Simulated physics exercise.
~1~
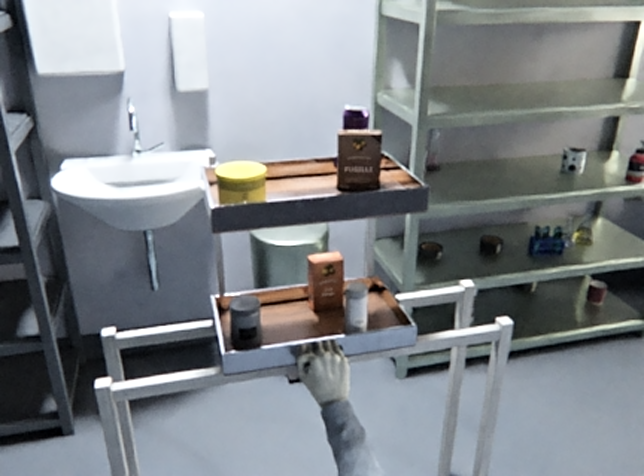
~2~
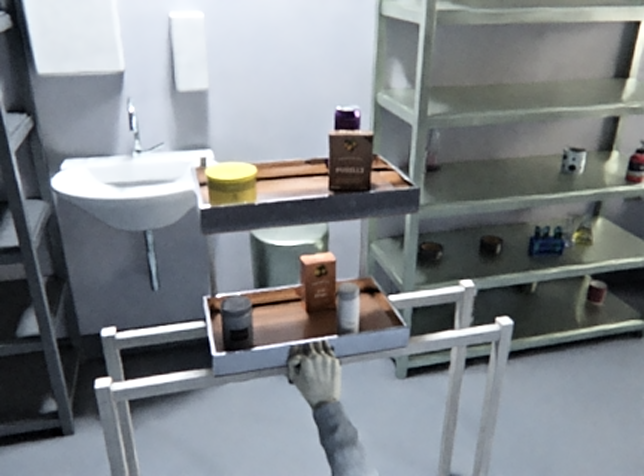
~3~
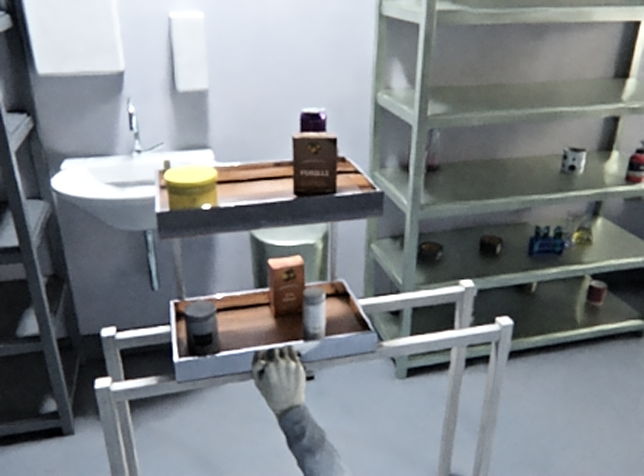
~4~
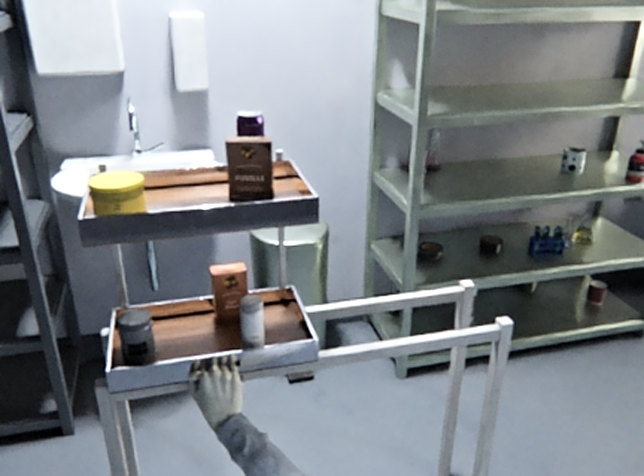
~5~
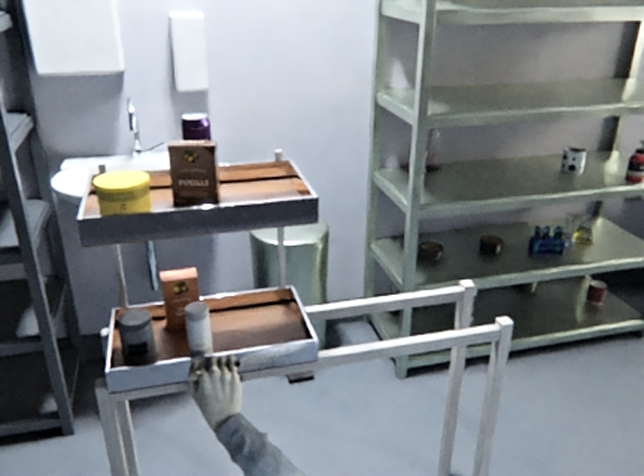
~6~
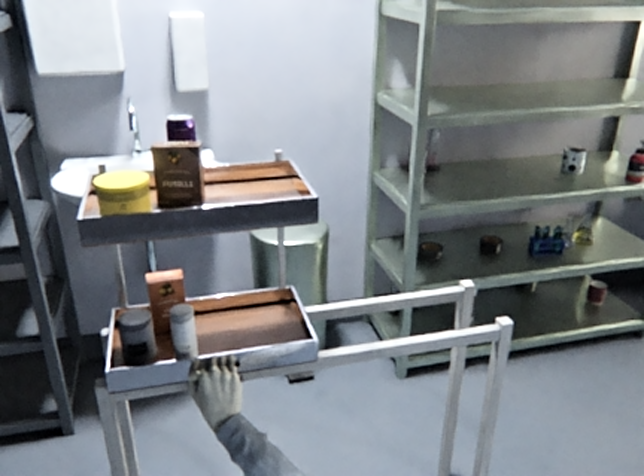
A gloved hand pushed a two-level sliding tray to the left until it stopped, and the brown and orange packets, purple can and white shaker slid on leftward, still upright, ending close beside the yellow tub and grey jar, which stayed put.
